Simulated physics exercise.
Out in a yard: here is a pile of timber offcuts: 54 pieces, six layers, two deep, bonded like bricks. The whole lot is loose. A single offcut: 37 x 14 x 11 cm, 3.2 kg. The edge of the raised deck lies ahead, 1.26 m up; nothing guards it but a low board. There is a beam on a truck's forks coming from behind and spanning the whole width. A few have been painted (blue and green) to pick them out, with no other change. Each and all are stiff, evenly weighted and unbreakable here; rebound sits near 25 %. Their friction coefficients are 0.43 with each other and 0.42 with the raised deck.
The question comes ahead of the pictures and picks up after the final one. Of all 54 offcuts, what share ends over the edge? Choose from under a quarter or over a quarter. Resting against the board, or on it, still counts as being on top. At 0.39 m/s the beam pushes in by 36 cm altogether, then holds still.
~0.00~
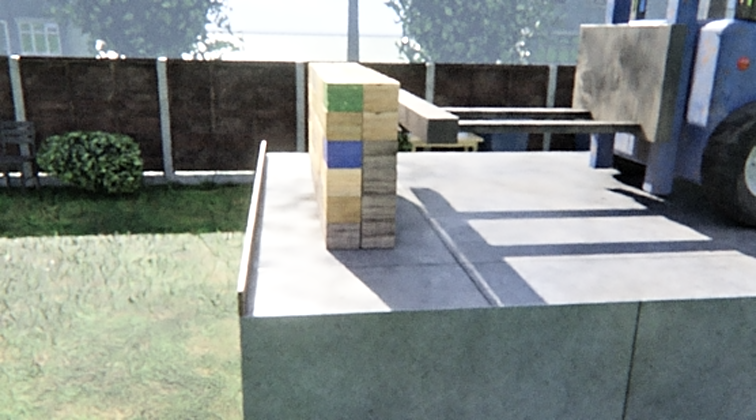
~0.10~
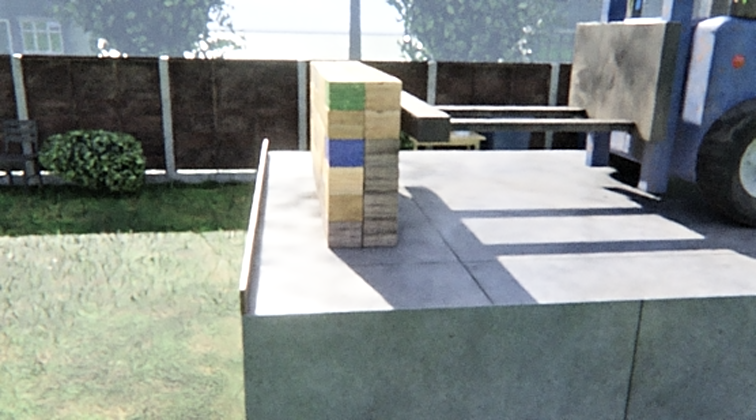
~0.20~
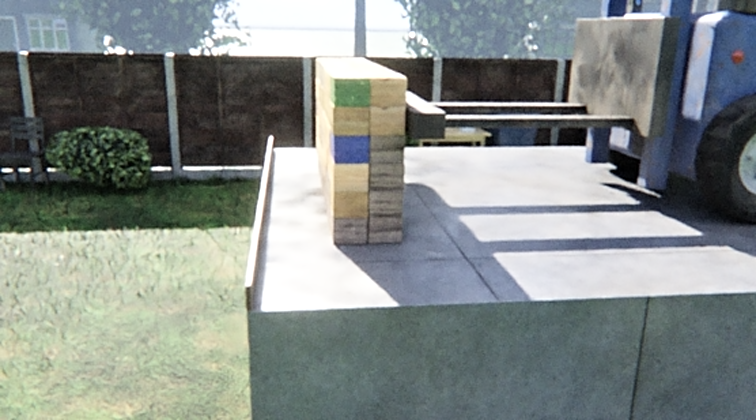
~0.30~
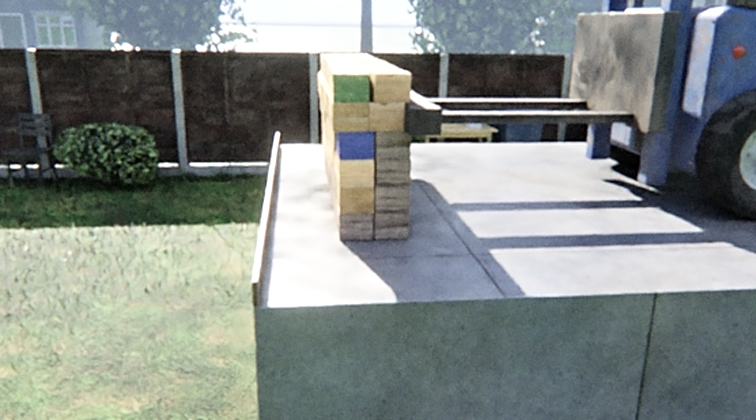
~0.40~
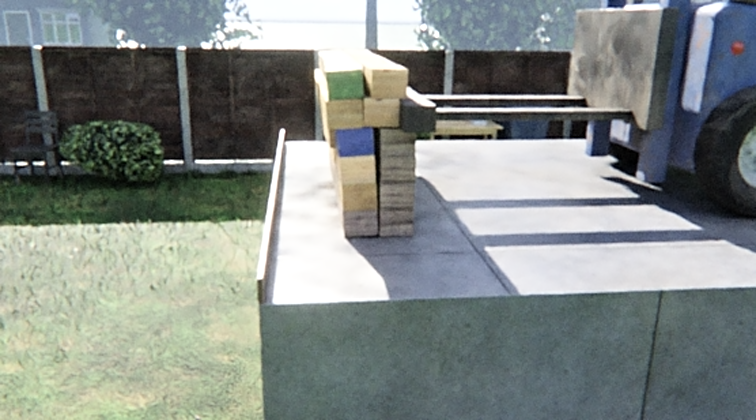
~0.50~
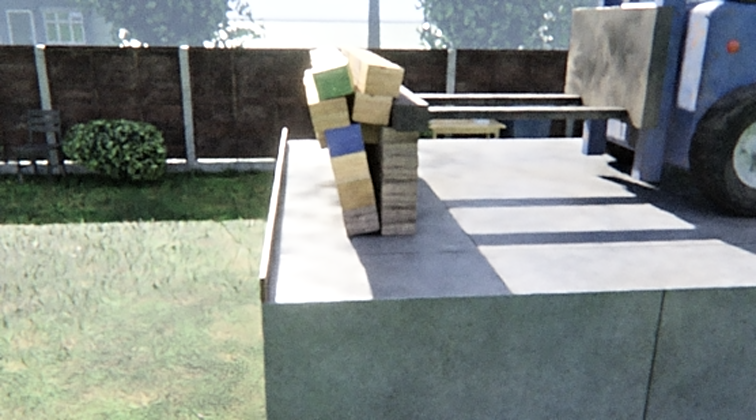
Upwards of a quarter.
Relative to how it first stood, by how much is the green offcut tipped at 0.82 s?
About 10°.
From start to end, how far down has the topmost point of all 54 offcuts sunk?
About 22 cm.
After 0.82 s, none of the 54 offcuts over the edge, 36 disturbed; blue offcut 53° from how it stood, 10 cm lower; green offcut 10° from how it stood, 14 cm lower.
After 1.34 s, 16 of the 54 offcuts over the edge; blue offcut on its side; green offcut on its side.
In the end (2.2 s), 20 of the 54 offcuts over the edge; blue offcut on its side; green offcut on its side. That is 37 per cent.
